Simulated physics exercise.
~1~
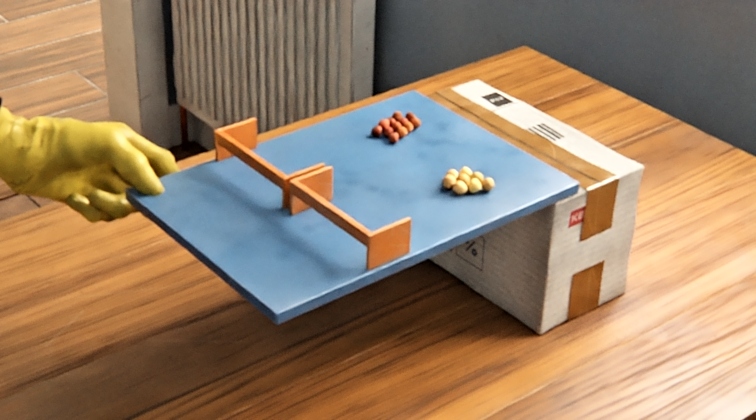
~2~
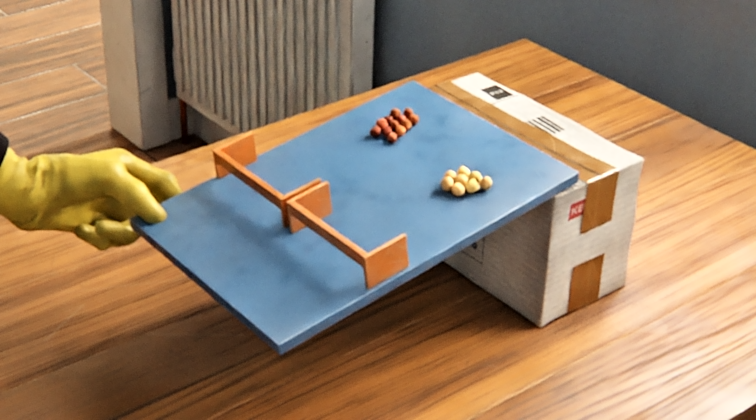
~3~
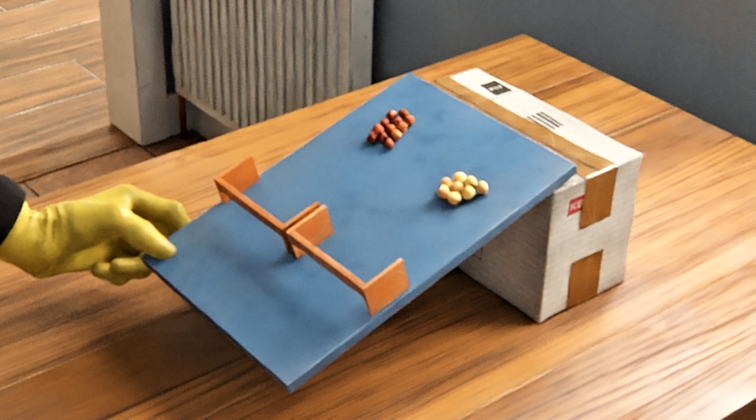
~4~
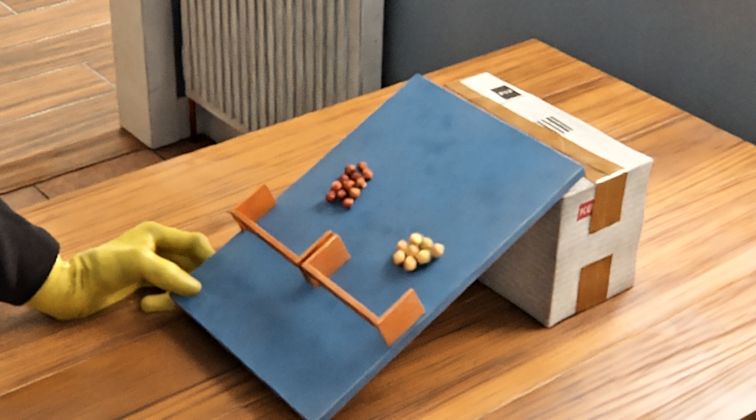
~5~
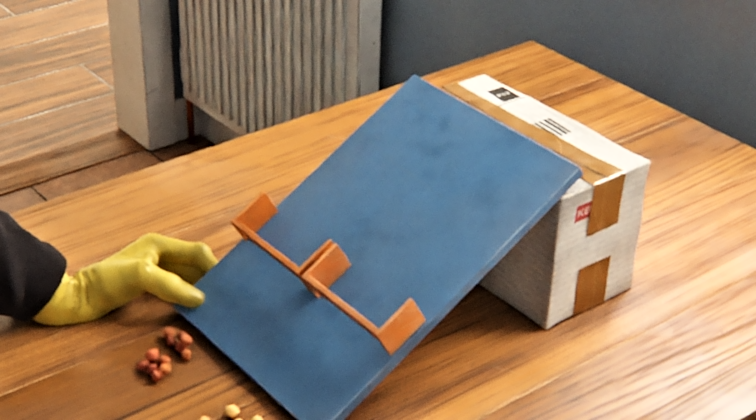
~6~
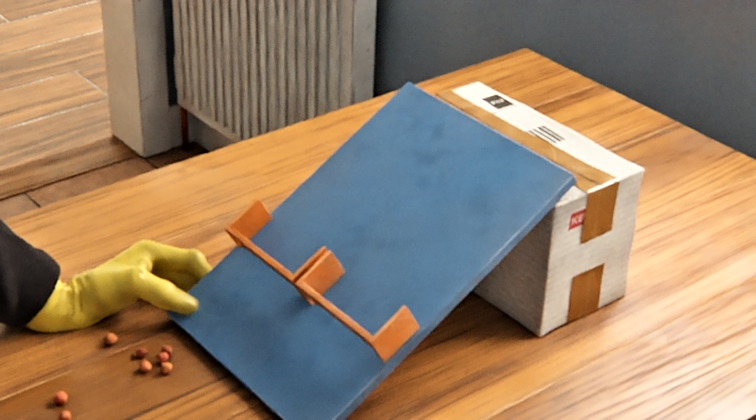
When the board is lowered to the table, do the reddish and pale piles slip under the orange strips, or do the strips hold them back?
Both piles slip under the orange strips. Neither one is held back on the board.
